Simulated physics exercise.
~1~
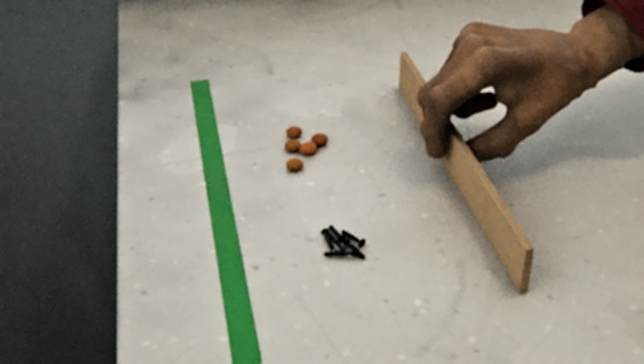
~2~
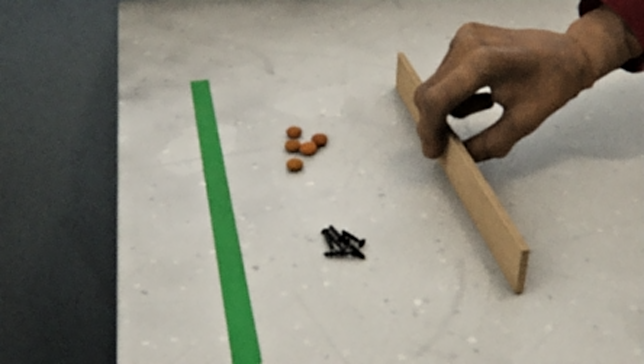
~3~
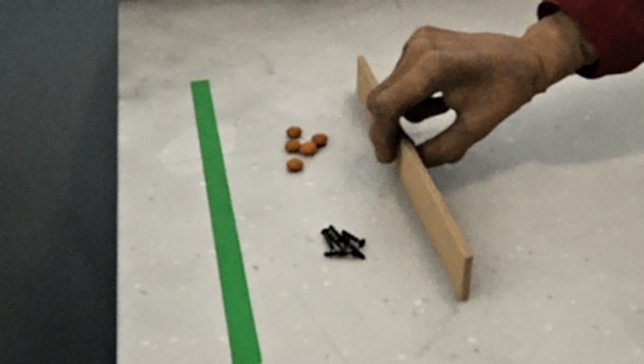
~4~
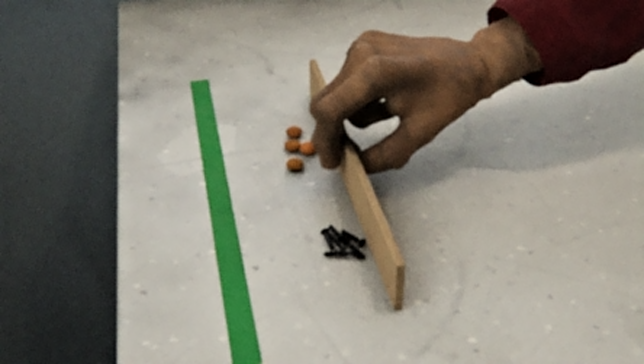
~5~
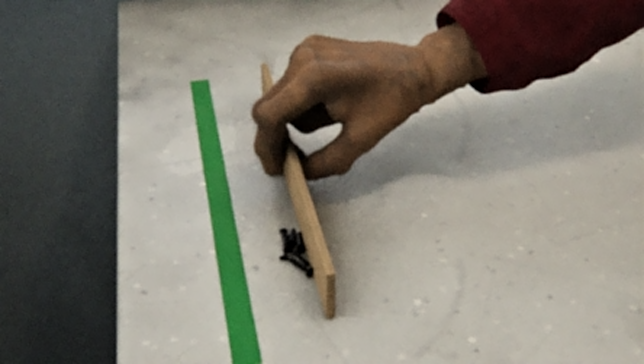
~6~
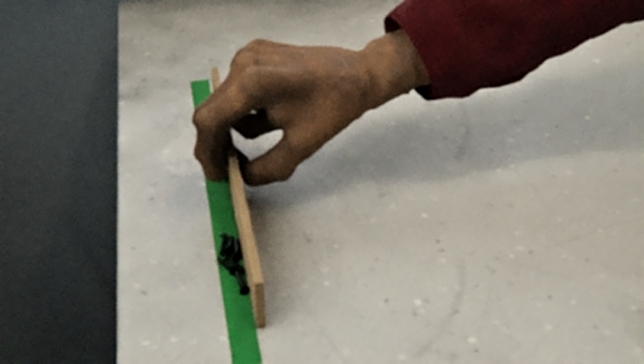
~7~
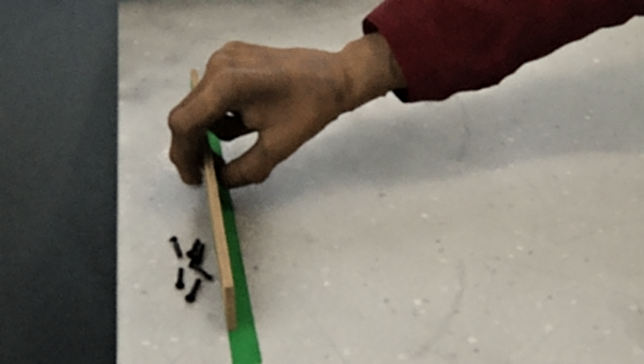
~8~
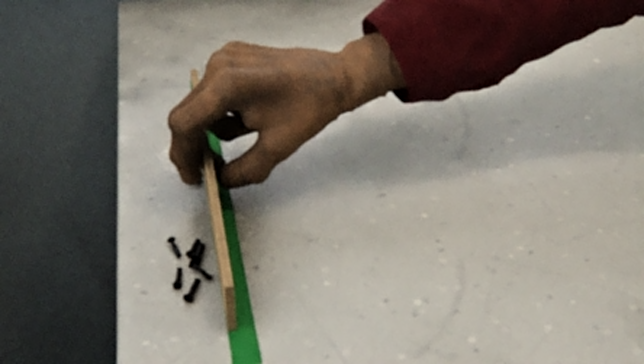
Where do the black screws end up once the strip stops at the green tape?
They stay on the table, lying loosely scattered just to the left of the strip and the green tape.
Hand sweeping a thin wooden strip left past small orange pieces, pushing black screws over green tape and stopping there.
